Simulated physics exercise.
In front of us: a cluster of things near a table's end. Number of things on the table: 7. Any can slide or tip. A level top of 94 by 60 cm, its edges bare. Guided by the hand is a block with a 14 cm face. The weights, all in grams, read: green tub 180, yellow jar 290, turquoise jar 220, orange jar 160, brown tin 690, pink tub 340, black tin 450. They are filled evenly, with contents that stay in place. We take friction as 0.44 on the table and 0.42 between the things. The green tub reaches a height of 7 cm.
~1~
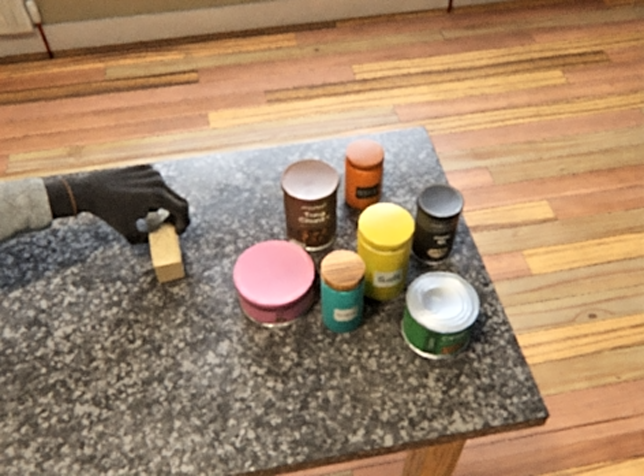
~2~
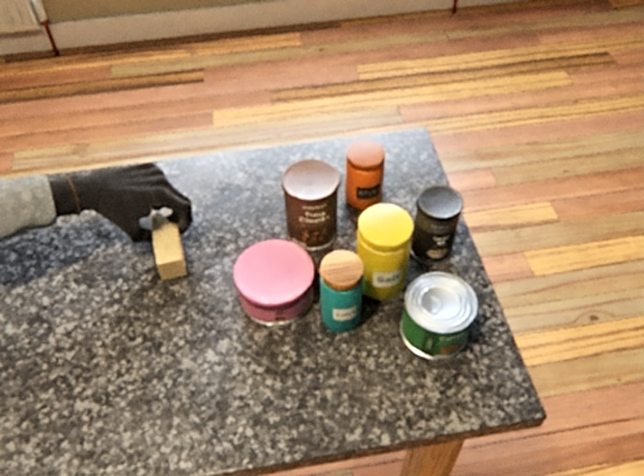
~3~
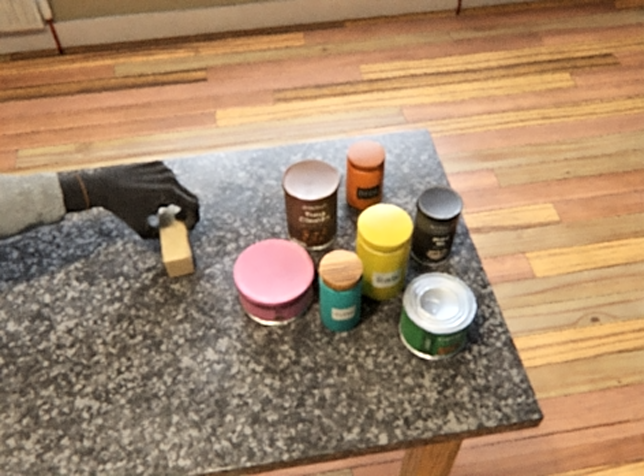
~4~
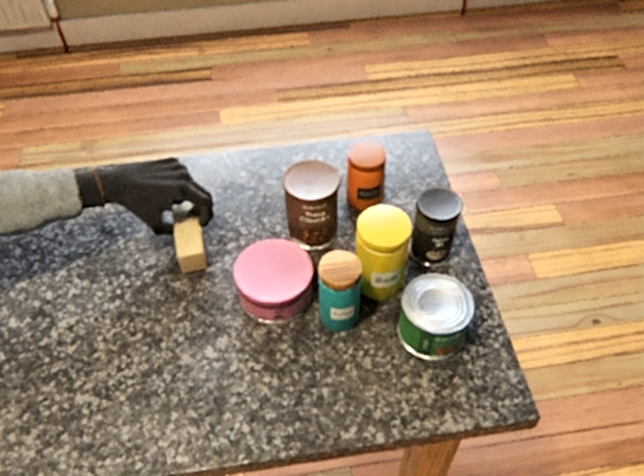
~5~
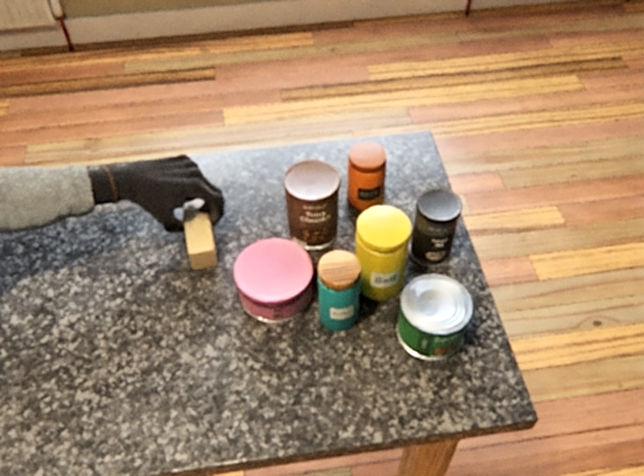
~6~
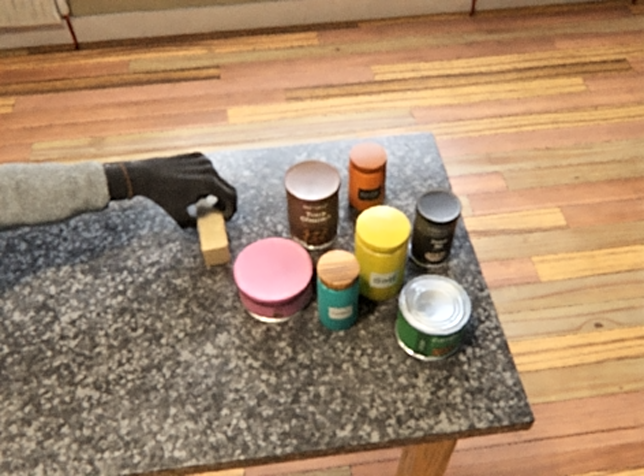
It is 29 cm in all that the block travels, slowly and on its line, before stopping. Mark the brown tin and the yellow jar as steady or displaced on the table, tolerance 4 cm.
Marks: Brown tin displaced; yellow jar steady.
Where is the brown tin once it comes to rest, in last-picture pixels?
Rest point: Near (383, 195).
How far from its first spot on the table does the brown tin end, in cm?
I'd say about 12 cm between start and finish.
Then, 0.70 s later than the last frame, block slid 21 cm; brown tin 4 cm from its spot near (335, 201).
Then, 0.90 s later than the last frame, block slid 25 cm; brown tin 8 cm from its spot near (358, 198); orange jar 2 cm from its spot.
When it is over, not toppled but over 4 cm from the start, orange jar and brown tin; the other 5 within 4 cm of the start. End places, in pixels of the last picture, brown tin near (383, 195), yellow jar near (381, 255).
